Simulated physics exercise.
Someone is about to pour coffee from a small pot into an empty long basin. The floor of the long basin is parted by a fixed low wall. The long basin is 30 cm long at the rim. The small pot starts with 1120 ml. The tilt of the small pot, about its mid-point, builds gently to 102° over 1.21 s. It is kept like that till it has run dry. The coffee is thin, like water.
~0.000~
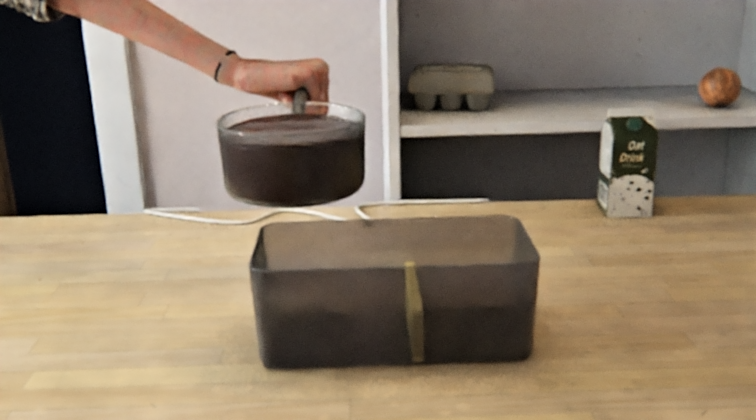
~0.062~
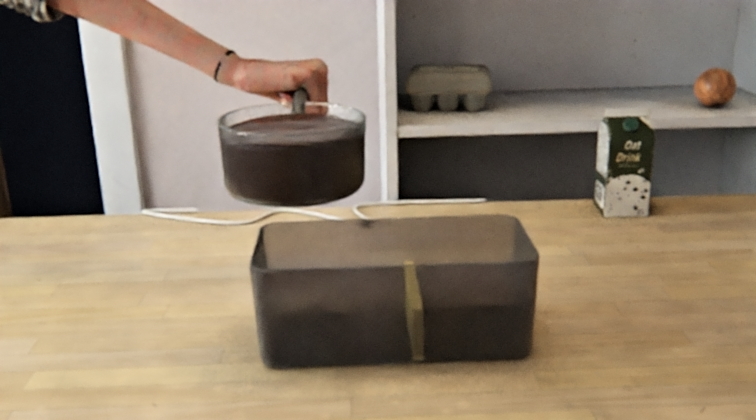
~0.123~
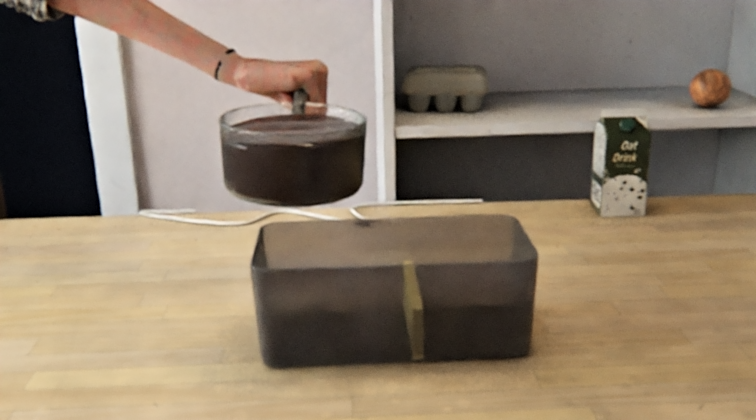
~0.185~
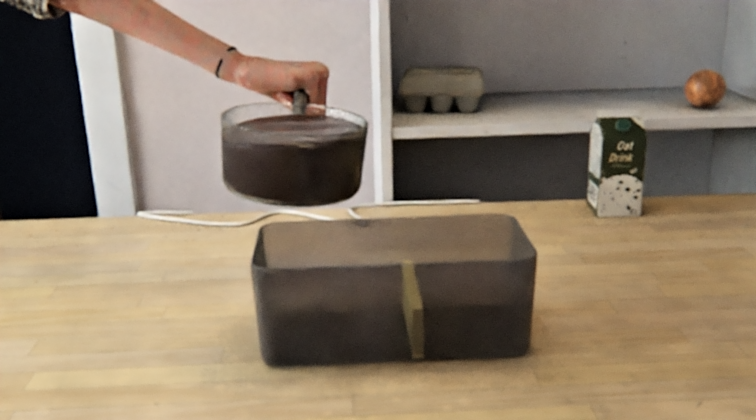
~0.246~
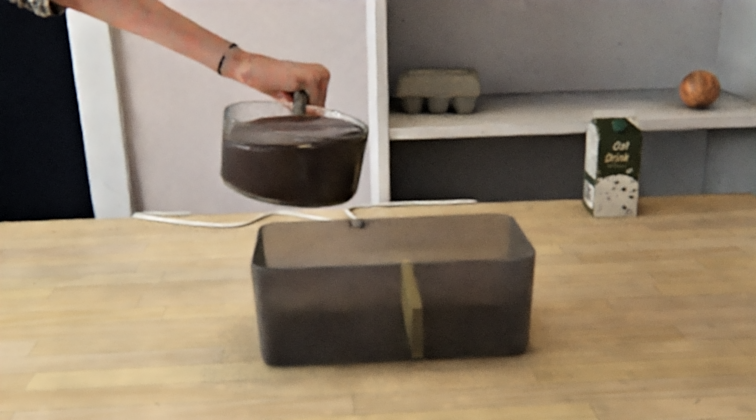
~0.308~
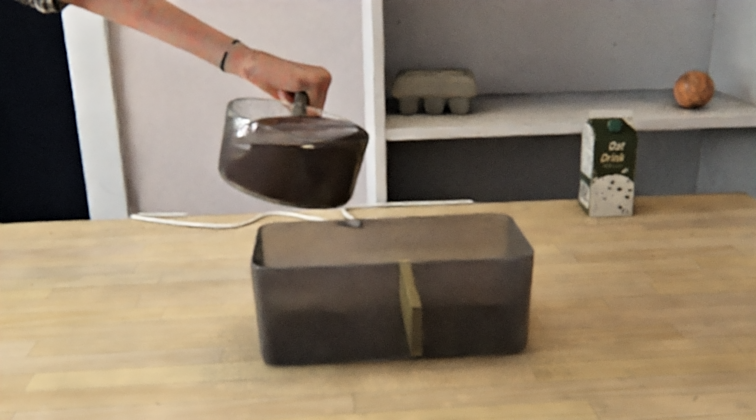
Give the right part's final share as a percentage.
The far part has some 59 per cent.
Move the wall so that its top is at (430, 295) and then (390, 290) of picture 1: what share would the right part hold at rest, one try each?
First 40, then 80 per cent.
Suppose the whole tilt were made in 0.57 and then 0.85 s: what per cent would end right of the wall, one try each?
First 35, then 50 per cent.
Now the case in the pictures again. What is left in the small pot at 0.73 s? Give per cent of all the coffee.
Some 48 per cent.
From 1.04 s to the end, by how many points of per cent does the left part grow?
Near 14 in a hundred.
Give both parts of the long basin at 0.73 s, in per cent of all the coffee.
Near 3 on the left, 22 on the right.
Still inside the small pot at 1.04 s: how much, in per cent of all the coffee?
Some 10 per cent.
By 0.73 s the tilt is 67° and 48 per cent is still to pour, 3 is left of the wall and 22 right of it.
By 1.04 s the tilt is 97° and 10 per cent is still to pour, 27 is left of the wall and 58 right of it.
By 1.36 s the tilt is 102° and 1 per cent is still to pour, 40 is left of the wall and 59 right of it.
By 1.71 s the tilt is 102° and 0 per cent is still to pour, 41 is left of the wall and 59 right of it.
At rest 41 per cent lies left of the wall, 59 right of it and 1 outside.
